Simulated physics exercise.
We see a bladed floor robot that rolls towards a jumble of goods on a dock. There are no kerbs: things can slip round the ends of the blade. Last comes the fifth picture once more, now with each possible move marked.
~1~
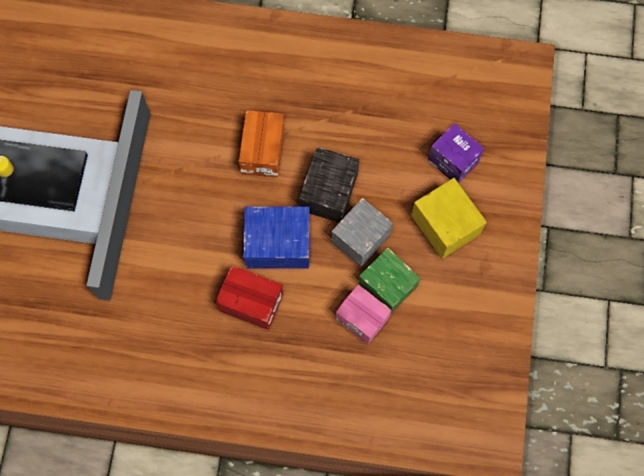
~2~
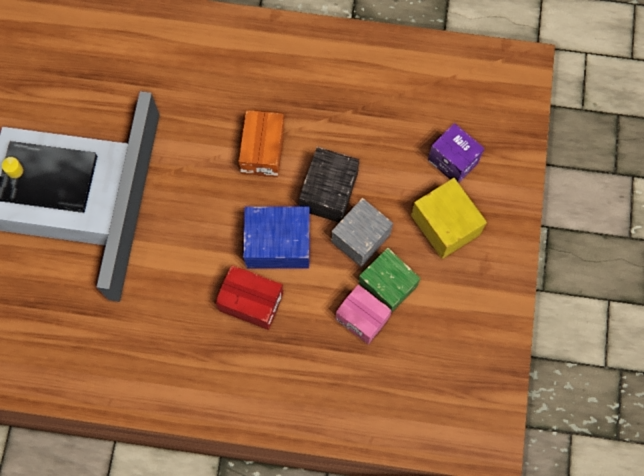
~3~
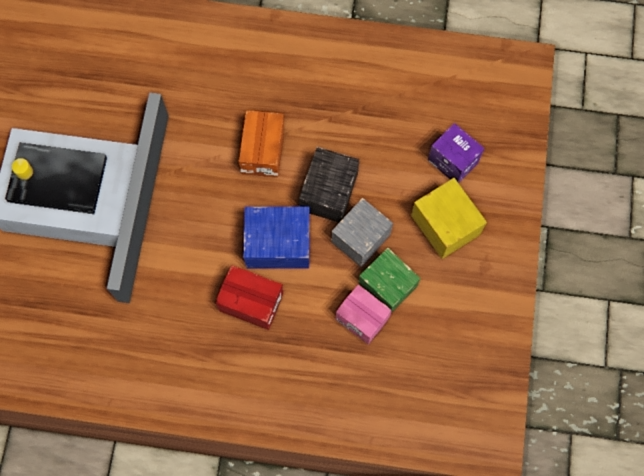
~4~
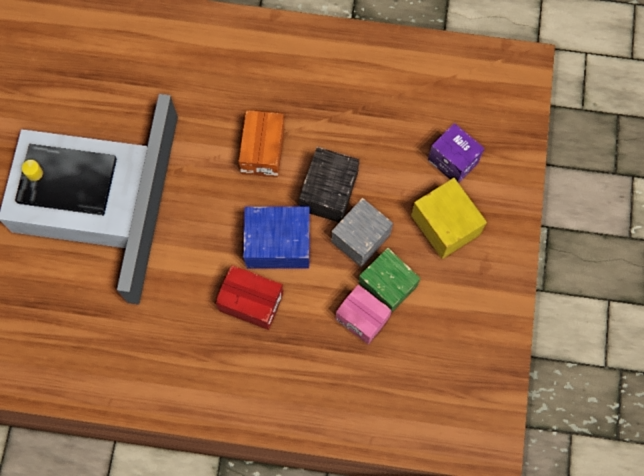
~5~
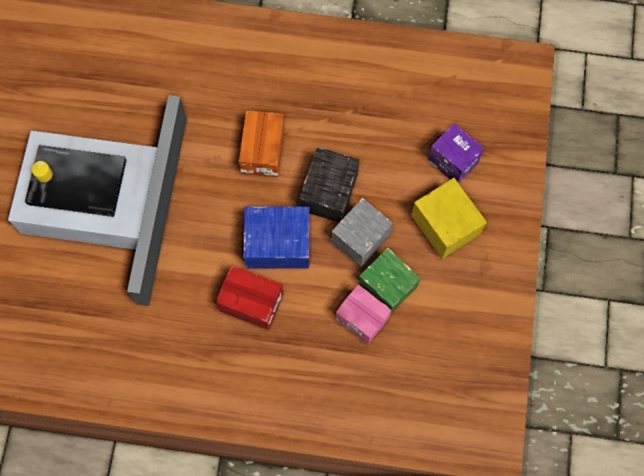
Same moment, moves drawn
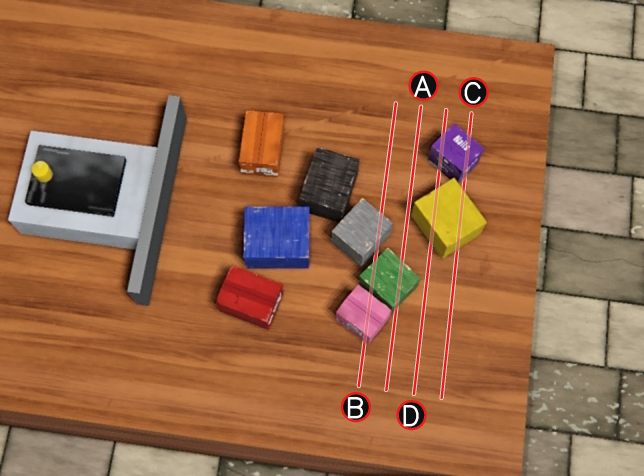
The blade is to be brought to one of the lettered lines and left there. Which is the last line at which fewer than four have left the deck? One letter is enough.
As far as mark C.
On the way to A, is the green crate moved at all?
Yes.
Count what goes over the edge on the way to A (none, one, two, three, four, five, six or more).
In all, none.
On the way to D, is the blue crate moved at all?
By then, yes.
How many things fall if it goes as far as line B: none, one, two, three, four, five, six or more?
The count is none.
On the marked copy, A at (404, 242); B at (378, 238); C at (457, 249); D at (431, 245).
With C. Early on, robot (191, 196); red parcel (286, 301); orange parcel (303, 150).
Further on, robot (300, 211); yellow crate (496, 208); green crate (470, 301).
At the end, robot (385, 222); yellow crate over the edge; grey crate over the edge; three fallen.
As for the rest, A is within the limit but short; B is within the limit but short; D is within the limit but short.
